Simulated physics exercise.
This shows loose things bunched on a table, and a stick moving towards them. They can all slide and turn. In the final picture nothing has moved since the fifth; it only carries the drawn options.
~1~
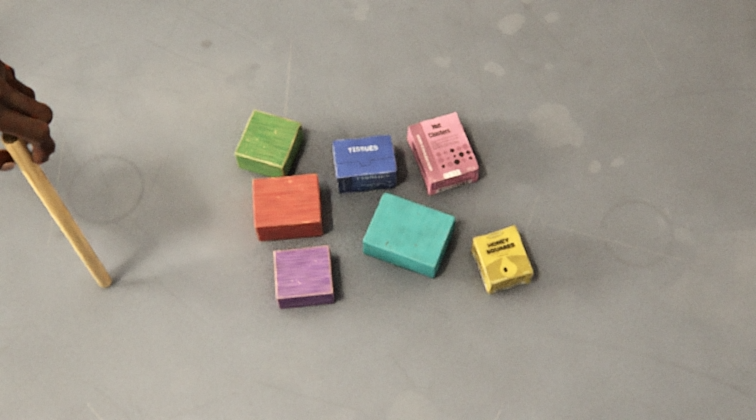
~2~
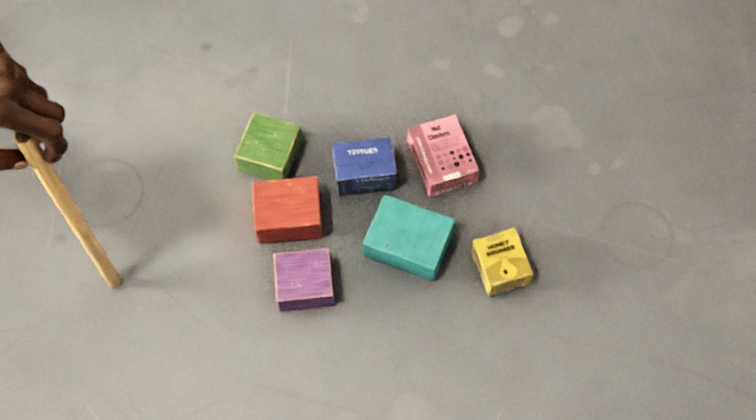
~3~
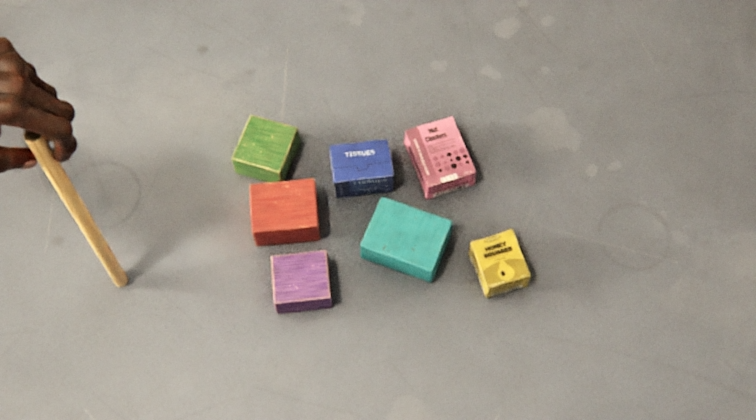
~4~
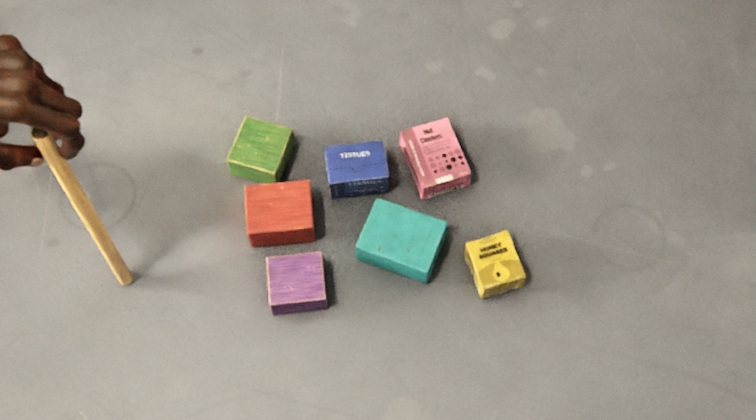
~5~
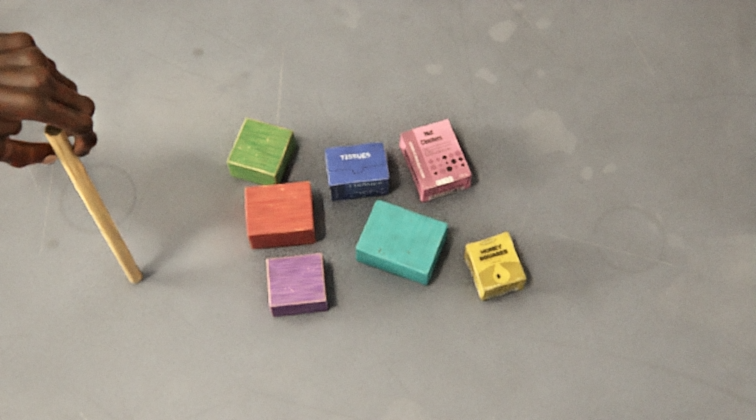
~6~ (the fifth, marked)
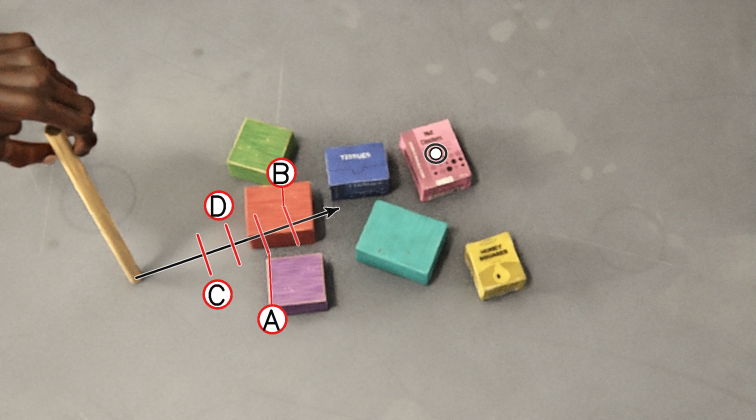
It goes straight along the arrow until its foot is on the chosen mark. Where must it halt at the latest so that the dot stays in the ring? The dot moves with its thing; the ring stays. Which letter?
The farthest safe stop is B.
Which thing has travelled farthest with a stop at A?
The red block.
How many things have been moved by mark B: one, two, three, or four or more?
In all, two.
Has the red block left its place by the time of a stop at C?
No.
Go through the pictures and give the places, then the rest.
In the first picture, blue box (365, 164); pink packet (443, 154); purple block (304, 277).
In the second picture, purple block (304, 280); yellow packet (501, 263).
In the third picture, green block (267, 150); turquoise block (406, 240).
In the fourth picture, red block (280, 213); blue box (357, 169).
In the fifth picture, pink packet (435, 161); purple block (297, 285); yellow packet (494, 267).
On the marked copy, A at (262, 235); B at (291, 225); C at (204, 254); D at (233, 245); the arrow from (136, 278) to (338, 209); the white dot at (436, 154).
With B. Early on, foot of the stick (194, 259).
Further on, foot of the stick (250, 239); red block (285, 214).
At the end, foot of the stick (291, 225); red block (324, 198); blue box (377, 159); the dot is still in its ring.
As for the rest, A keeps the dot in but is short; C keeps the dot in but is short; D keeps the dot in but is short.
